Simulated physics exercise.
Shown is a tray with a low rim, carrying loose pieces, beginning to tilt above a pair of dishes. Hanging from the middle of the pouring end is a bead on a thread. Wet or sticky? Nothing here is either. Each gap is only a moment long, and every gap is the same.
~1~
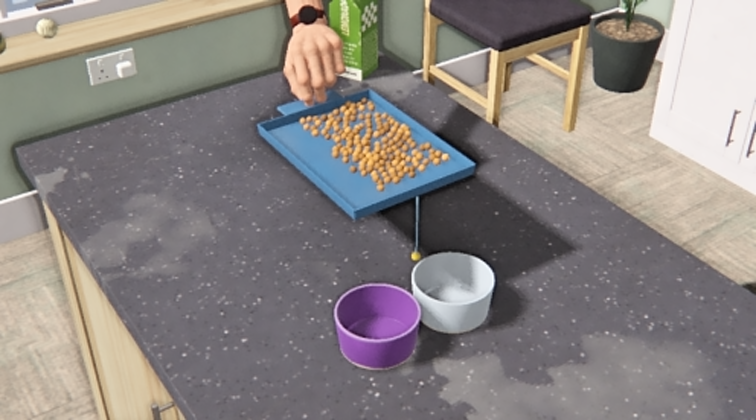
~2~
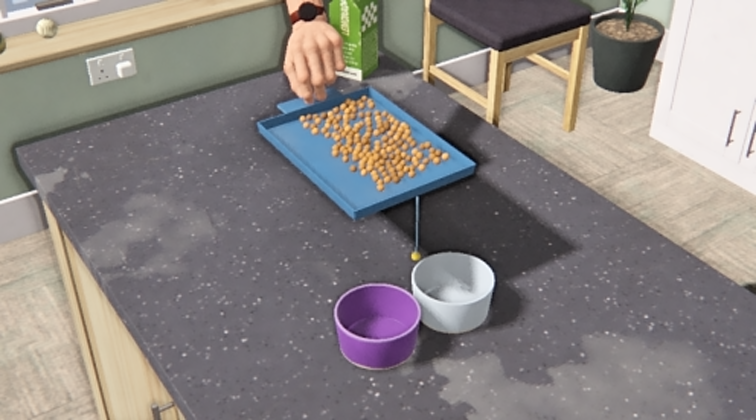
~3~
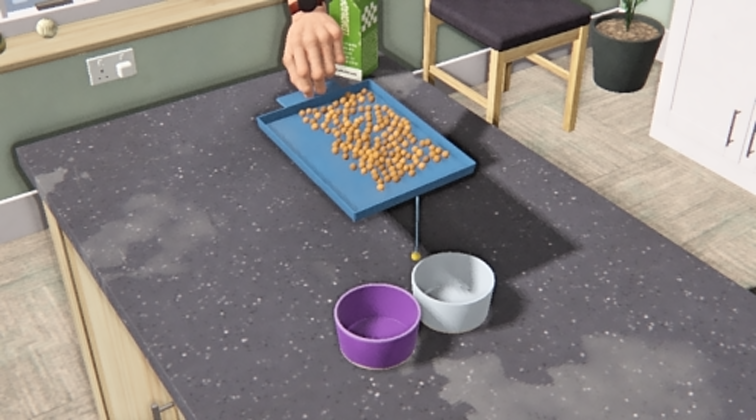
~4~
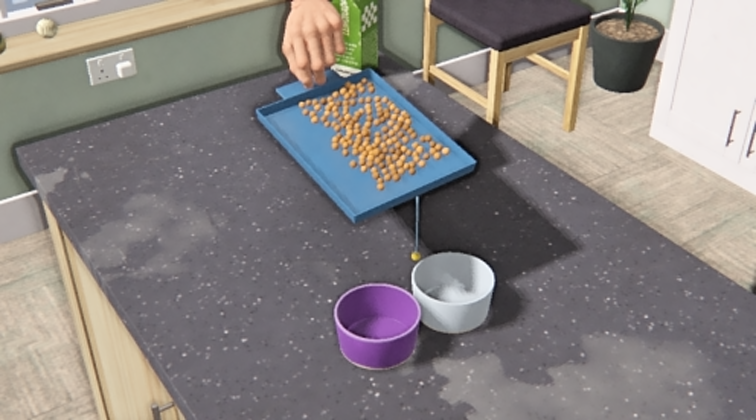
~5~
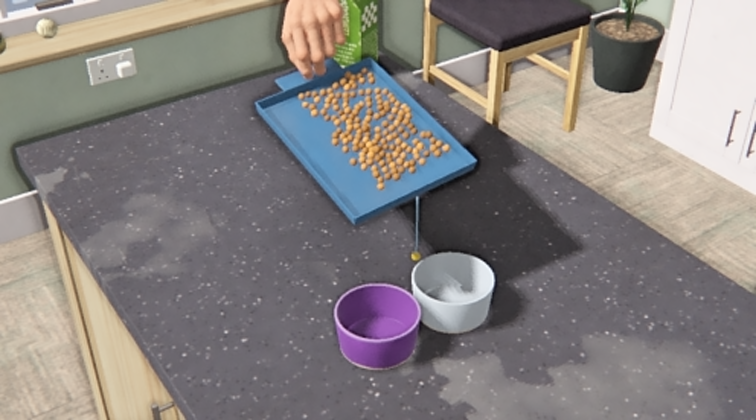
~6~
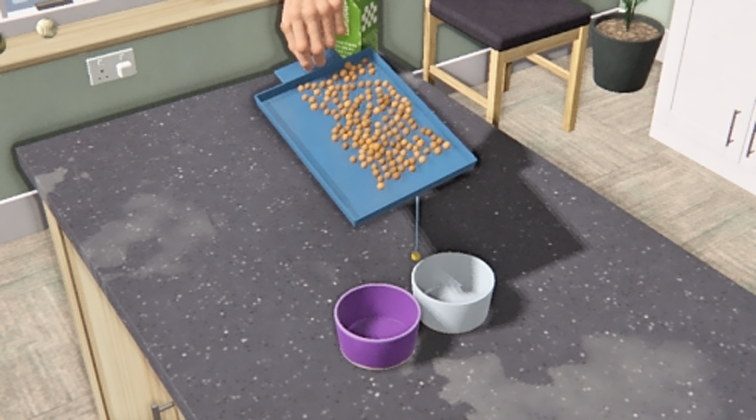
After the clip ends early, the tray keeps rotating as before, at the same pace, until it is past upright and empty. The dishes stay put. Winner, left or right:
The larger heap is bound to sit in the left dish there.
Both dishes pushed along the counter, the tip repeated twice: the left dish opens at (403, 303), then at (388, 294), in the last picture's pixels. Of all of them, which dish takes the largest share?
The dish to the left at the first, the dish to the left at the second.
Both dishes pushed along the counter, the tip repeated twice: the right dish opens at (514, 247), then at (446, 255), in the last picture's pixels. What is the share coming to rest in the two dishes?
Roughly 10 per cent, and 70 per cent.
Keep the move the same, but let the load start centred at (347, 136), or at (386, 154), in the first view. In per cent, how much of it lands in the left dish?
You'd get about 50 per cent first and about 50 per cent second.
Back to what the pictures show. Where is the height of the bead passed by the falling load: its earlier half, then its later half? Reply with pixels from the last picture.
Half one: (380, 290), half two: (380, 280).
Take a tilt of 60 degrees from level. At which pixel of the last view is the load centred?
Somewhere about (376, 173).
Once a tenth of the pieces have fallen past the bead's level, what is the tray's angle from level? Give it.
Roughly 110 degrees of turn.
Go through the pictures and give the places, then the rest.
The first picture shows corners of the pouring end (355, 209) and (473, 164), level; middle of the load (368, 143), roasted chickpeas; left dish (402, 349); right dish (477, 313); bead on its thread (416, 256).
The second picture shows corners of the pouring end (355, 210) and (473, 164), level; middle of the load (368, 142).
The third picture shows corners of the pouring end (355, 212) and (473, 163), tipped barely, lowest at the left corner; middle of the load (368, 138).
The fourth picture shows corners of the pouring end (355, 214) and (474, 161), tipped a little, lowest at the left corner; middle of the load (368, 133).
The fifth picture shows corners of the pouring end (355, 216) and (474, 160), tipped a little, lowest at the left corner; middle of the load (368, 128).
The sixth picture shows corners of the pouring end (355, 219) and (475, 159), tipped clearly, lowest at the left corner; middle of the load (368, 123); left dish (402, 349); right dish (477, 313).
Just after the last frame, tray tipped steeply; almost all on the tray; just a few in the air.
A moment on, tray tipped right over; almost all on the tray; just a few in the left dish; just a few outside both.
Further on, tray tipped past a quarter turn; roughly half in the left dish; about a tenth in the right dish; roughly a third outside both.
When it is over, tray tipped past a quarter turn; roughly half in the left dish; about a tenth in the right dish; roughly a third outside both.
